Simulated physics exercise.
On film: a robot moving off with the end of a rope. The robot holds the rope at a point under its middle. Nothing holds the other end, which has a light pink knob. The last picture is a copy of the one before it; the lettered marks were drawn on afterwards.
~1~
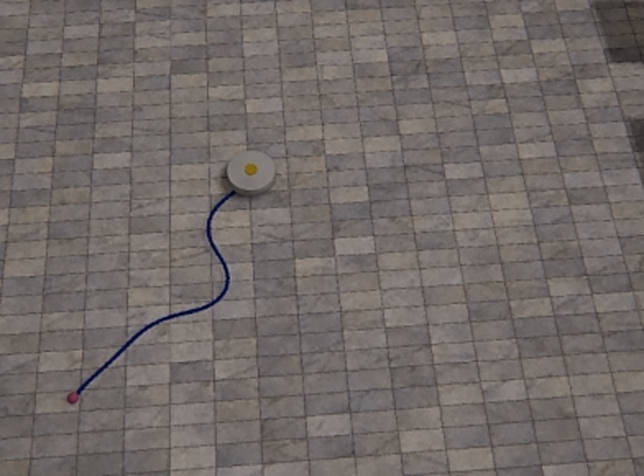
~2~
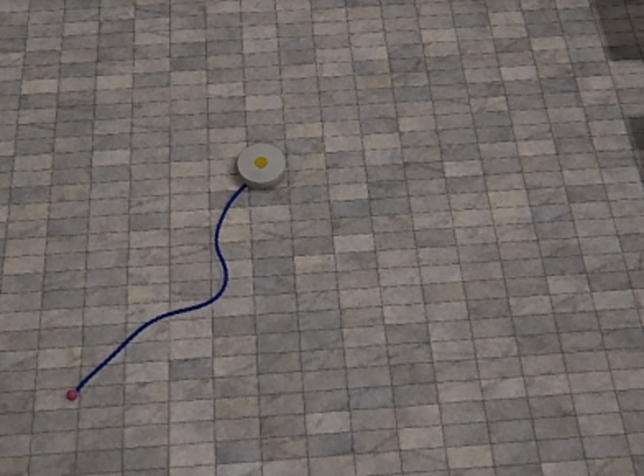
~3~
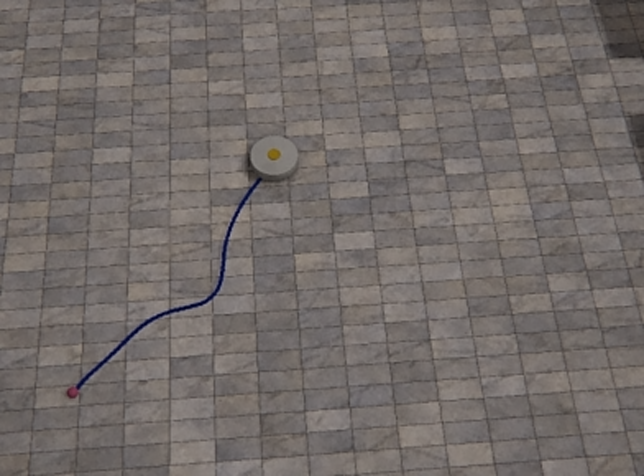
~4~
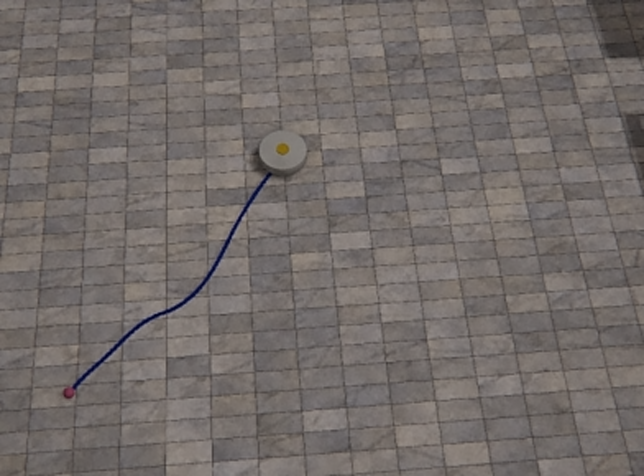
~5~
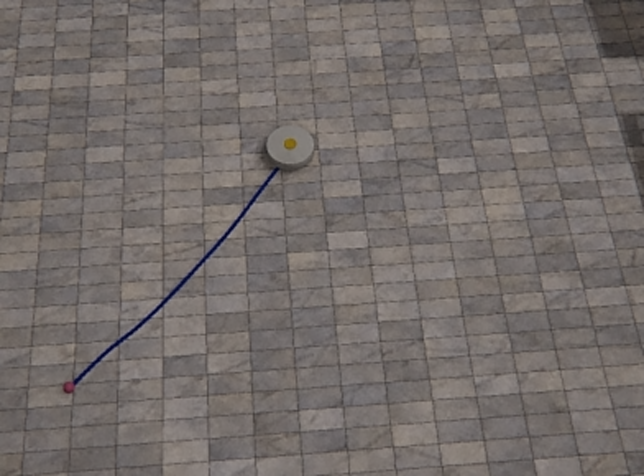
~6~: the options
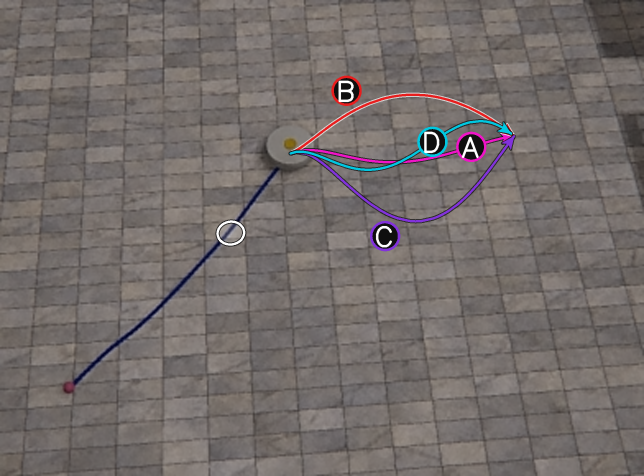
On grey paving, a round pale robot with a yellow centre moving up and right, drawing a curvy blue rope steadily straighter.
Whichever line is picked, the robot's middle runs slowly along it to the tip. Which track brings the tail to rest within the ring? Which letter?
Take B.
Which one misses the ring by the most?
C.
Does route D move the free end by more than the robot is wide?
Yes.
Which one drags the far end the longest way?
Route B.
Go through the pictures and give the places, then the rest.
Robot (251, 174); free end (73, 398), in the first picture.
Robot (262, 167); free end (72, 395), in the second picture.
Robot (274, 159); free end (73, 393), in the third picture.
Robot (283, 154); free end (69, 393), in the fourth picture.
Robot (290, 149); free end (69, 388), in the fifth picture.
On the marked copy, A from (291, 154) via (405, 162) to (514, 136); B from (291, 154) via (397, 96) to (514, 136); C from (291, 154) via (416, 221) to (514, 136); D from (291, 154) via (411, 156) to (511, 134); the ring at (231, 233).
Following B. Soon after the start, robot (366, 100), middle of the rope (258, 201), free end (147, 311).
Later, robot (458, 98), middle of the rope (322, 162), free end (204, 253).
In the end, robot (516, 131), middle of the rope (361, 157), free end (231, 229); the free end is on the ring.
As for the rest, A leaves the free end at (232, 254); C leaves the free end at (245, 275); D leaves the free end at (235, 254).
